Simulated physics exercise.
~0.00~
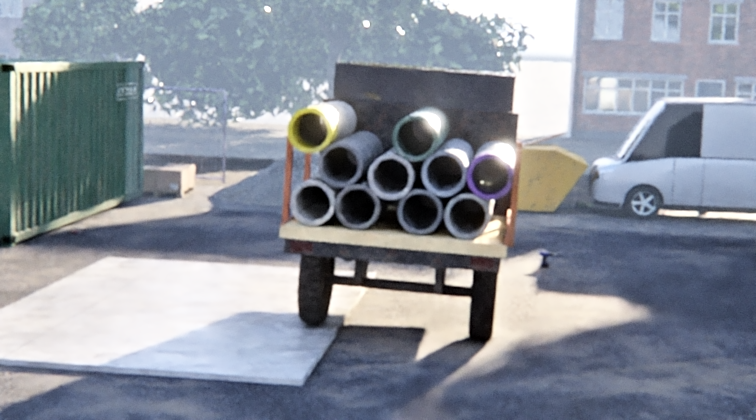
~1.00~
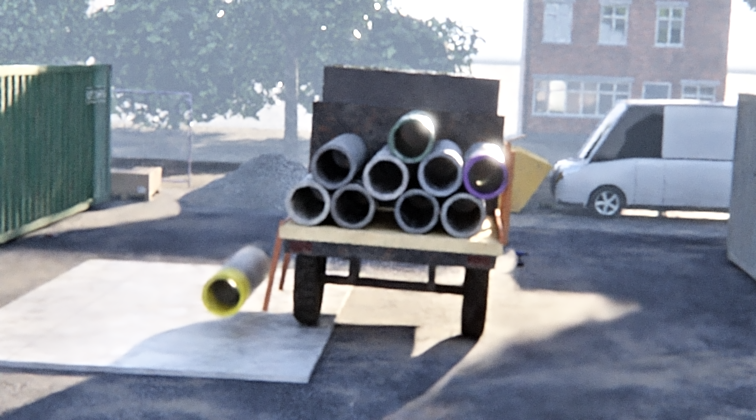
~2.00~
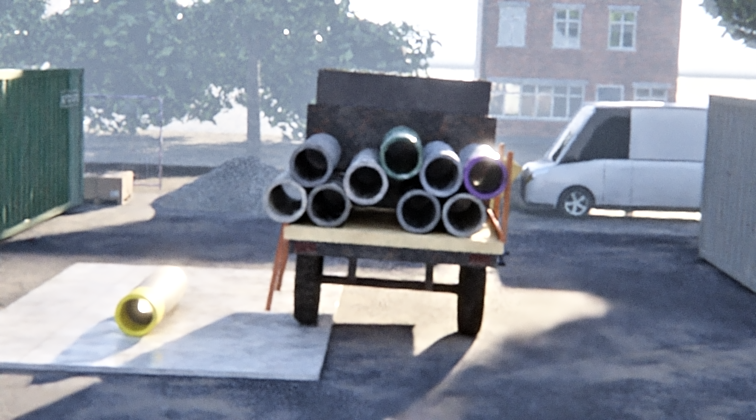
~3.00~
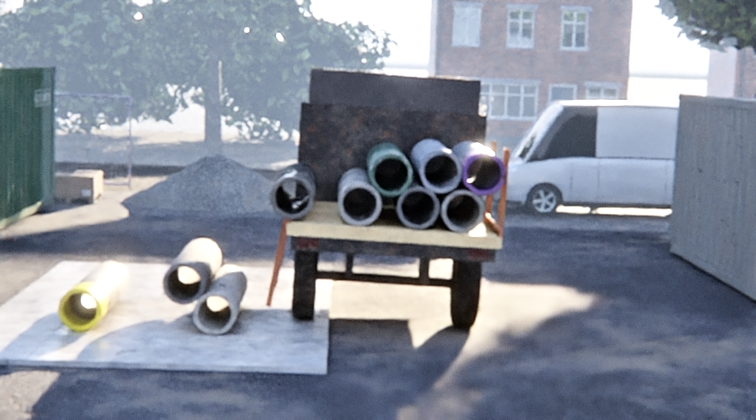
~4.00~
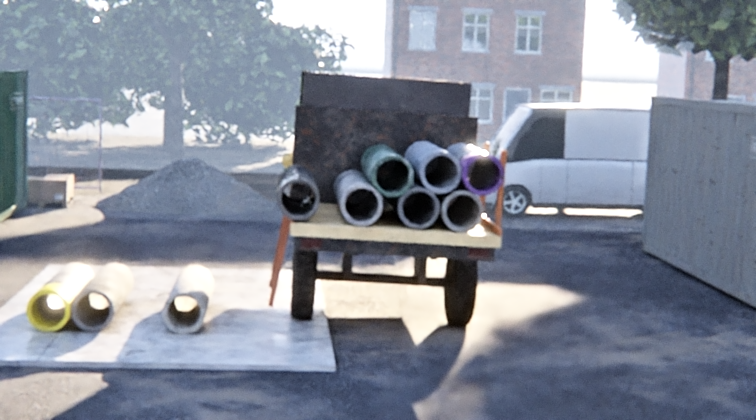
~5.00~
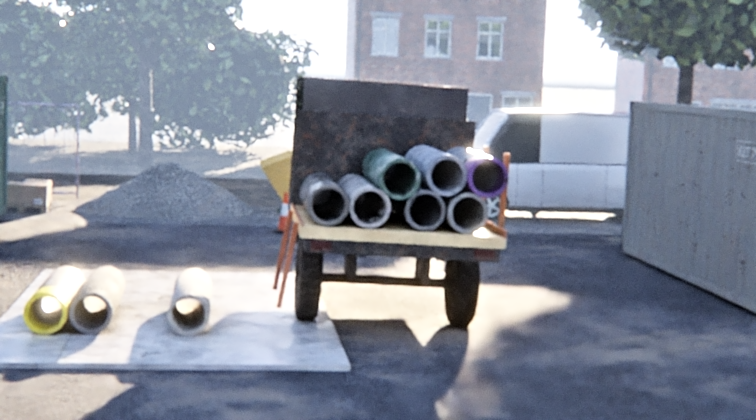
The clip opens on the back of a parked flatbed lorry stacked with concrete pipes, their open ends facing the viewer, one rimmed yellow and another purple. The posts on the left swing down, and the yellow pipe drops off that side onto a pale slab and rolls left. Two plain grey pipes follow it down and spread apart, one settling beside the yellow pipe. The pipes still aboard shift, with a green-rimmed one sinking lower in the stack. At the end, three pipes lie on the slab, while the purple one remains high on the right of the load.
